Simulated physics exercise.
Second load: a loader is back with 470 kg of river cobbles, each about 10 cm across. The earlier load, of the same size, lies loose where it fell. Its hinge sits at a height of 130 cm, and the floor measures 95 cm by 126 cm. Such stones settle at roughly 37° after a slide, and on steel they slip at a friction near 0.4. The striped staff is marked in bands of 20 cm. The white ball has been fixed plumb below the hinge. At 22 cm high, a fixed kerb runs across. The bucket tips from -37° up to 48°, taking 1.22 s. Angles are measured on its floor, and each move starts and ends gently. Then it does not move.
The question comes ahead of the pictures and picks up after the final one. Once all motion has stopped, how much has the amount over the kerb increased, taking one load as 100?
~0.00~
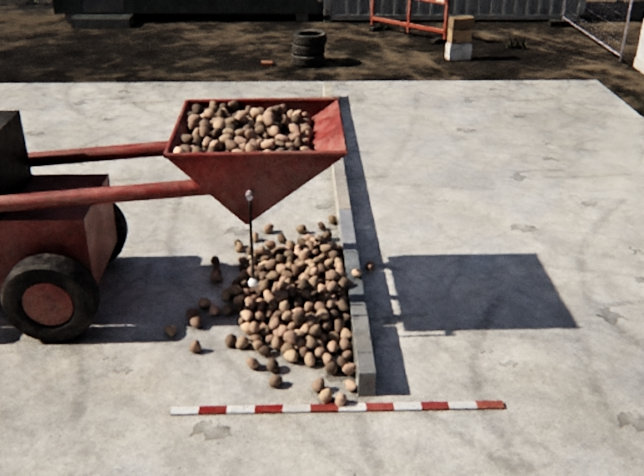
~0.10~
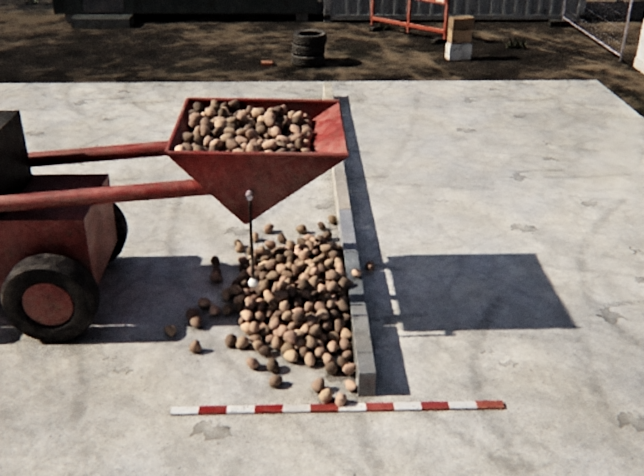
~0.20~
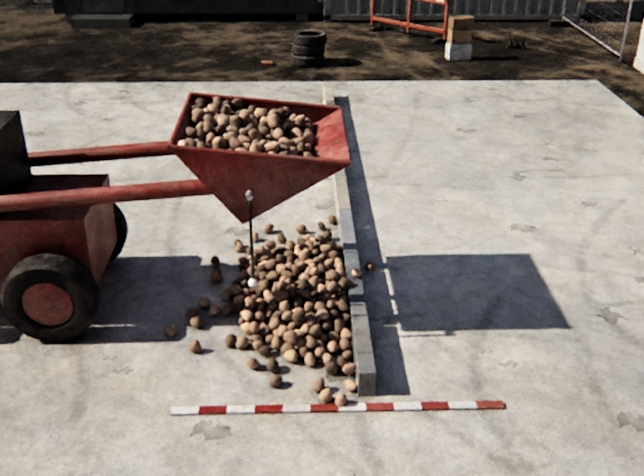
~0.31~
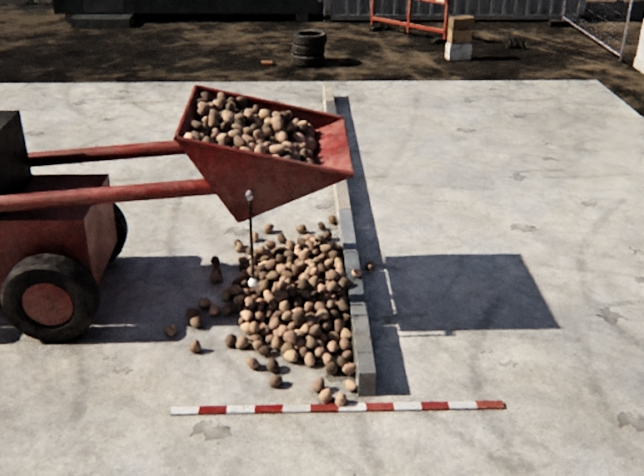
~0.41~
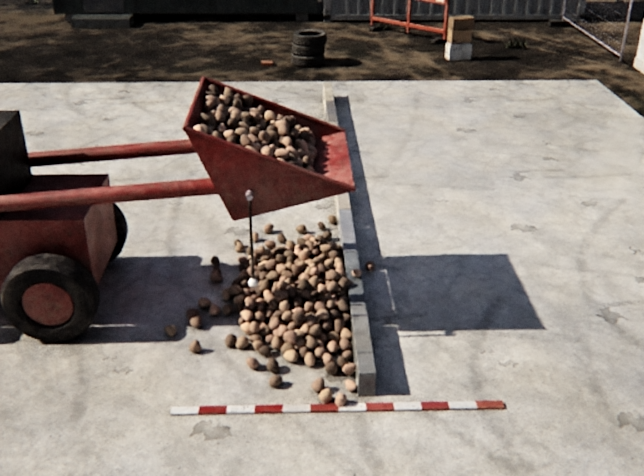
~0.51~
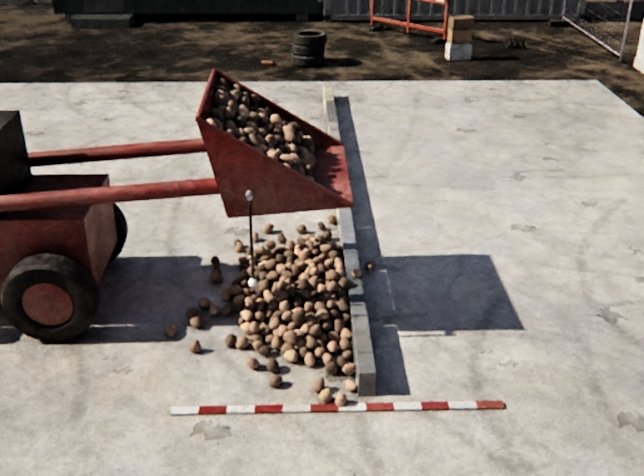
It has increased by some 44 per cent.
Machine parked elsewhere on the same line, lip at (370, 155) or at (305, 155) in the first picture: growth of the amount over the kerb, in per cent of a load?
Near 70 in a hundred, then near 15 in a hundred.
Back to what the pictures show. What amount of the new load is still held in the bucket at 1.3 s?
Around 35 per cent of the load is still inside.
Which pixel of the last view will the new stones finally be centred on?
Around (348, 280).
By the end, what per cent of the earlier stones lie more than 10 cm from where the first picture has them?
About 5 %.
After 0.9 s the floor is at 35°; in per cent of one load, 98 in the bucket, 101 on this side of the kerb; the foremost stones are at (349, 296).
After 1.3 s the floor is at 48°; in per cent of one load, 36 in the bucket, 157 on this side of the kerb, 7 over the kerb; the foremost stones are at (382, 263).
After 1.7 s the floor is at 48°; in per cent of one load, 1 in the bucket, 165 on this side of the kerb, 34 over the kerb; the foremost stones are at (452, 280).
After 4.5 s the floor is at 48°; in per cent of one load, 0 in the bucket, 156 on this side of the kerb, 44 over the kerb; the foremost stones are at (537, 294). Net gain over the kerb, 44.
